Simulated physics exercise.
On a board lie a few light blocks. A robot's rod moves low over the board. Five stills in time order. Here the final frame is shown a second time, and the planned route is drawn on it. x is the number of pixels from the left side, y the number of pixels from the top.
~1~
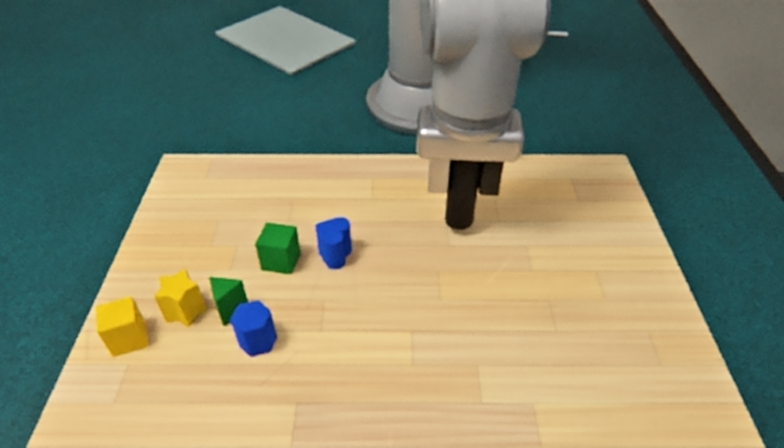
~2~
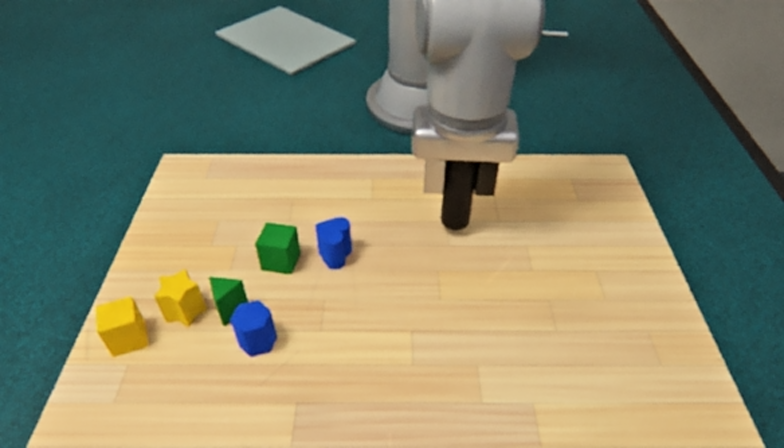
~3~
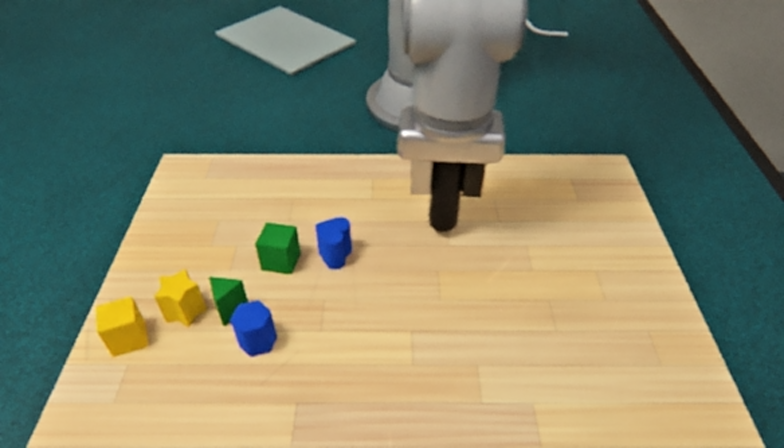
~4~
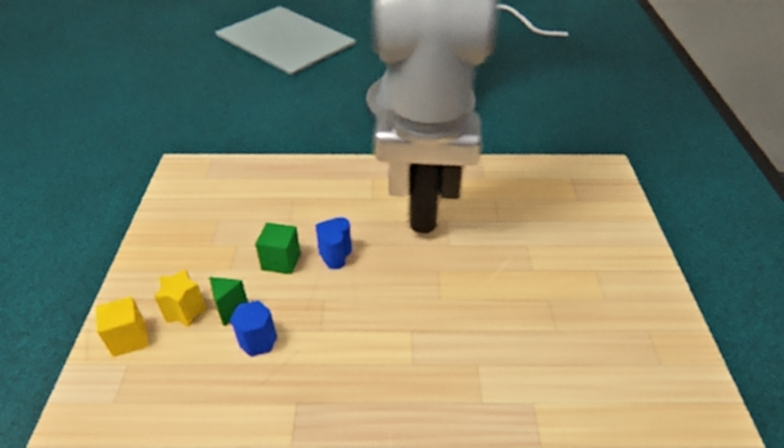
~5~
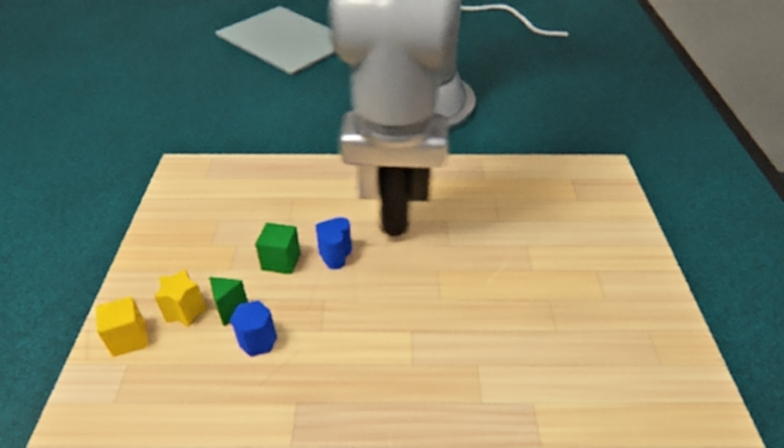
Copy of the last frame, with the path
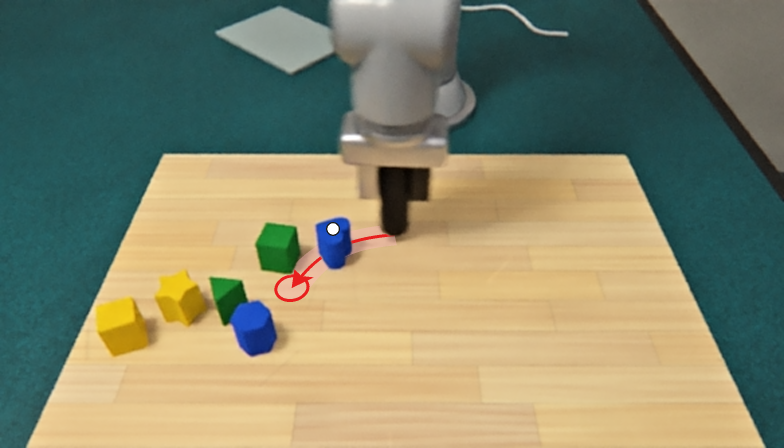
A robot arm with a black rod slid left over the wooden board, slowly at first and then faster, nearing the blue heart block, while the yellow, green and blue blocks all stayed still.
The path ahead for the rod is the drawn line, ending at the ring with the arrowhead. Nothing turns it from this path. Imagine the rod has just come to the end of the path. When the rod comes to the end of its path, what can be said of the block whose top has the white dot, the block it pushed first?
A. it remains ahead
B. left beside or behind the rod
Correct choice: A.
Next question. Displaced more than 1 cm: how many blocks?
It's going to be one.
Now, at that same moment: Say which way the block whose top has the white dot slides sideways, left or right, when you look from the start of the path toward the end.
Pushed left.
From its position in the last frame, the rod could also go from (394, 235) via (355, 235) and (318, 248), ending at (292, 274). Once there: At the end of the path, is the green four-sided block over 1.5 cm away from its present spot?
My answer is yes.
The line goes from (394, 235) over (354, 242) and (319, 260) to (292, 288); the dot is on the blue heart block.
What follows on the original path. One third of the way, rod at (353, 234); blue heart block at (325, 233).
Two thirds of the way, rod at (318, 252); blue heart block at (297, 257), turned 45° anticlockwise.
At the end, rod at (291, 281); green three-sided block unmoved; green four-sided block at (272, 236), turned 15° clockwise; blue heart block at (282, 287), turned 90° anticlockwise.
